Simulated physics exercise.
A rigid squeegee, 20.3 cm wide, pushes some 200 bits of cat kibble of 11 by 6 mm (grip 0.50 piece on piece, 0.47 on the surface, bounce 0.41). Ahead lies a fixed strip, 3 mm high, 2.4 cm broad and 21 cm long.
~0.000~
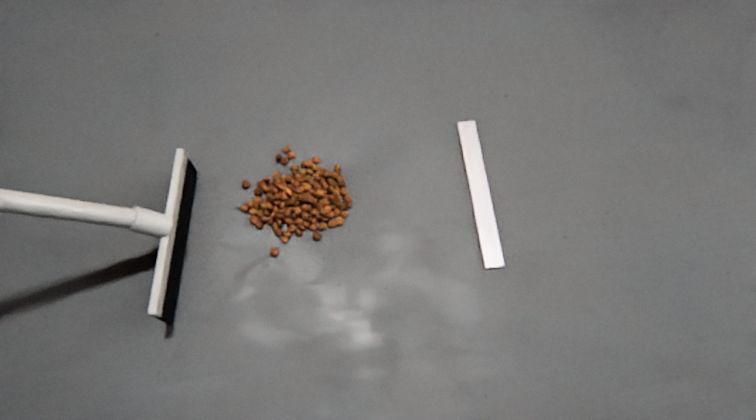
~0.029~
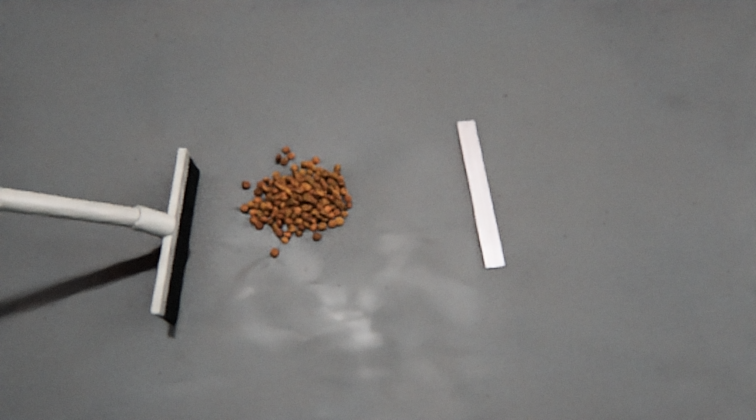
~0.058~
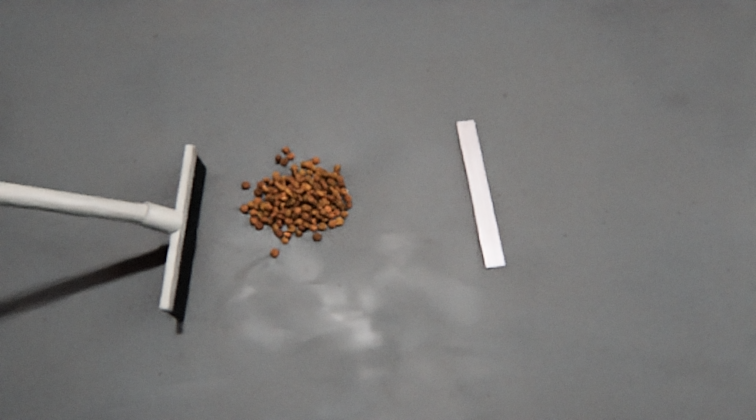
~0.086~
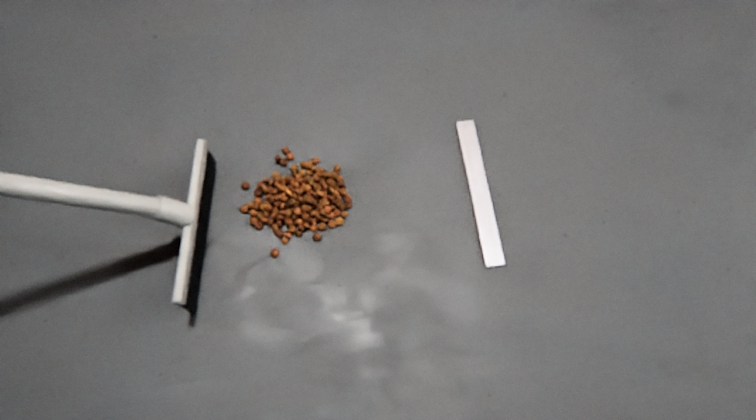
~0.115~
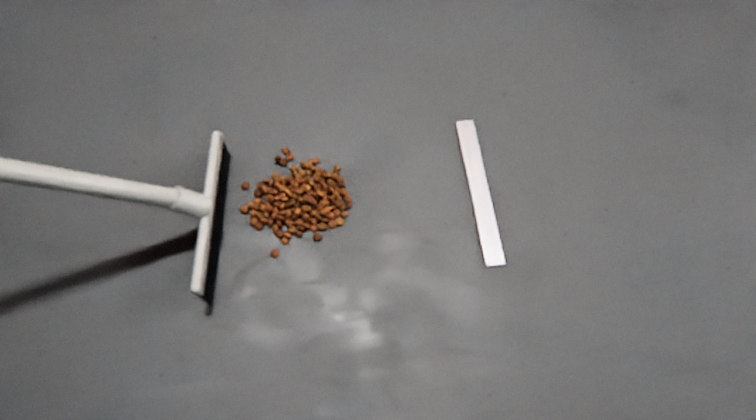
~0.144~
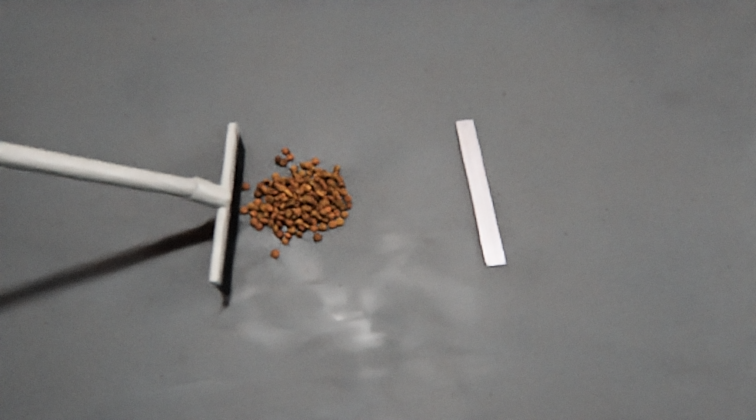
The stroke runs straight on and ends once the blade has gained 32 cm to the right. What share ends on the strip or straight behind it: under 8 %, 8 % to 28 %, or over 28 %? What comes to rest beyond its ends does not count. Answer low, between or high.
On or straight behind the strip: Low.
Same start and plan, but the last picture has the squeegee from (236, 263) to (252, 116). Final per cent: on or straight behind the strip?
Over 5.
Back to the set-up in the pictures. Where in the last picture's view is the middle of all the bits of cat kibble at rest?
Around (440, 159).
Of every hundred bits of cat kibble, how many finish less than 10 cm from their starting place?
Roughly 10 per cent.
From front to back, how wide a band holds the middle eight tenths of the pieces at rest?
About 18 cm.
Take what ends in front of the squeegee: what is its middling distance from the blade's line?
Some 4 cm.
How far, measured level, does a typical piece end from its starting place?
About 20 cm.
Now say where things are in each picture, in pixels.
Squeegee from (156, 313) to (183, 156); moved 0.0 cm; pieces shifted so far, 0; middle of the spill at (299, 190); strip at (480, 191), in the first frame.
Squeegee from (159, 312) to (185, 155); moved 0.3 cm; pieces shifted so far, 0; middle of the spill at (299, 191), in the second frame.
Squeegee from (167, 308) to (192, 152); moved 1.3 cm; pieces shifted so far, 0; middle of the spill at (299, 191), in the third frame.
Squeegee from (180, 301) to (203, 147); moved 2.9 cm; pieces shifted so far, 0; middle of the spill at (299, 191), in the fourth frame.
Squeegee from (198, 291) to (218, 139); moved 5.0 cm; pieces shifted so far, 0; middle of the spill at (299, 191), in the fifth frame.
Squeegee from (216, 281) to (234, 130); moved 7.3 cm; pieces shifted so far, 0; middle of the spill at (299, 192); strip at (480, 189). Its speed is about 0.78 m/s, heading 23 degrees away from the viewer, in the sixth frame.
Then, at 0.36 s, squeegee 24 cm from its start, spill 15 cm wide; elsewhere 100 %.
After 0.57 s, squeegee 35 cm from its start, spill 22 cm wide; elsewhere 100 %.
Then, at 0.75 s, squeegee 35 cm from its start, spill 23 cm wide; elsewhere 100 %.
In the end, at 1.1 s, on or straight behind the strip 0 %, elsewhere 100 %.
